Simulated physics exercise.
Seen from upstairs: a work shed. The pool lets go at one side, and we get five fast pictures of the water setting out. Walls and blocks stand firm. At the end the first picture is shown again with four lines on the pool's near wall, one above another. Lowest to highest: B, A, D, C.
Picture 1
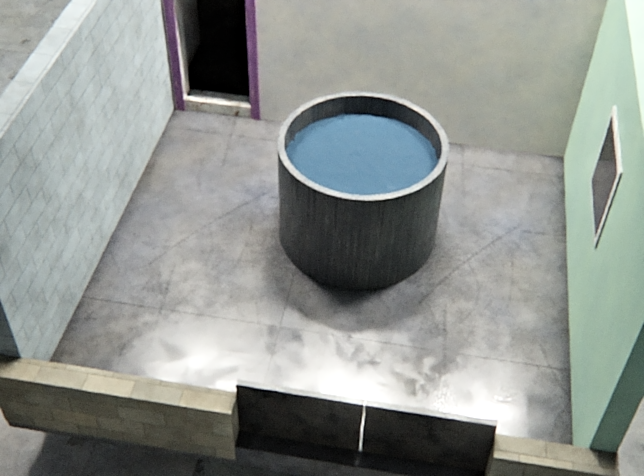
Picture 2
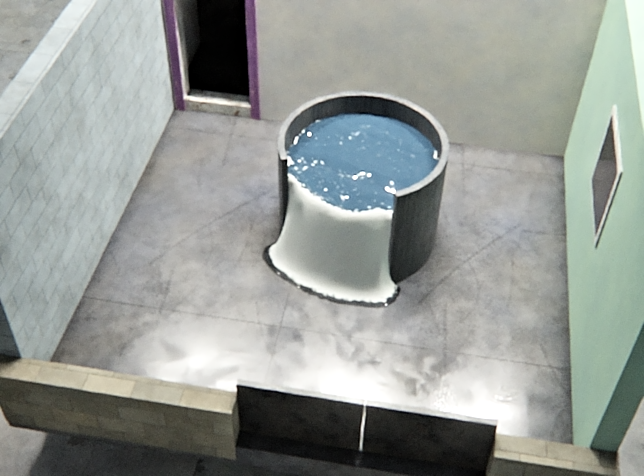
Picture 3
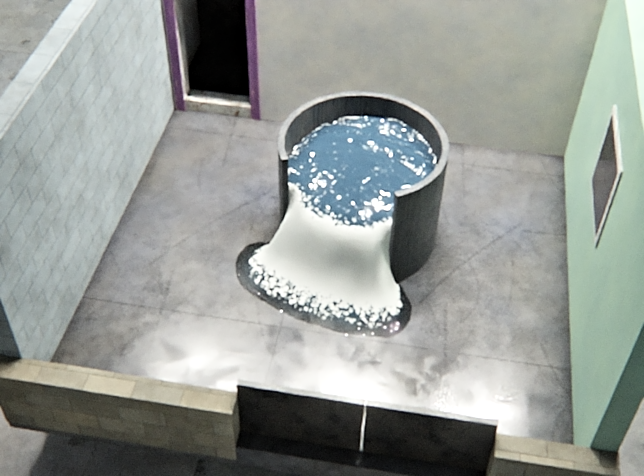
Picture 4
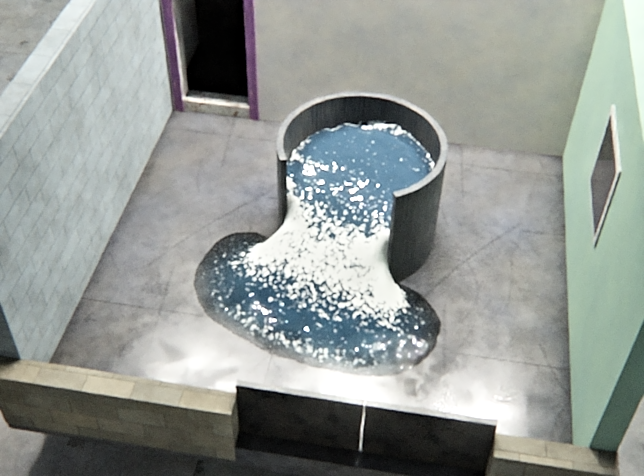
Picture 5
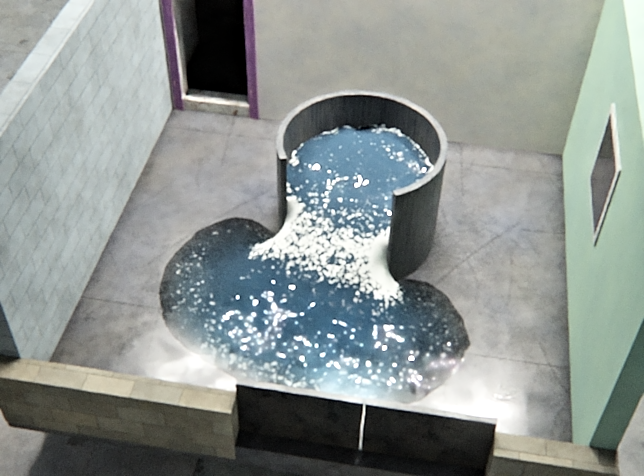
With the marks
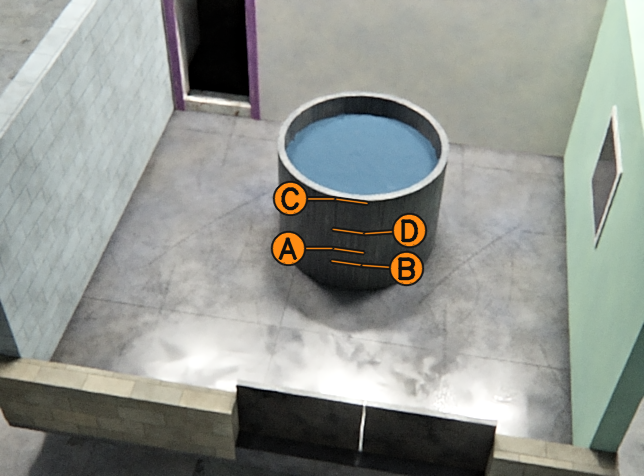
At first, blue water sits still in a round, dark-walled pool inside a walled shed with a purple doorway. Then a section of the pool's front wall is open and white, foaming water pours through onto the grey floor. The flow spreads forward and sideways into a wide, speckled blue puddle near the gate.
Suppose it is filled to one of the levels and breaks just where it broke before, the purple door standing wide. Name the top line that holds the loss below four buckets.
Line D.
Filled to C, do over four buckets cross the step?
Yes.
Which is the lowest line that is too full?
Line C.
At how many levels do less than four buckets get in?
Three of the four.
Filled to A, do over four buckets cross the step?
No, that is safe.
On the marked copy, A at (347, 250); B at (347, 263); C at (350, 201); D at (348, 231); from the bottom up B, A, D, C.
With A, nothing gets over.
With B, nothing gets over.
With C, about 11 bucketfuls get in.
With D, a bucket or two gets in.
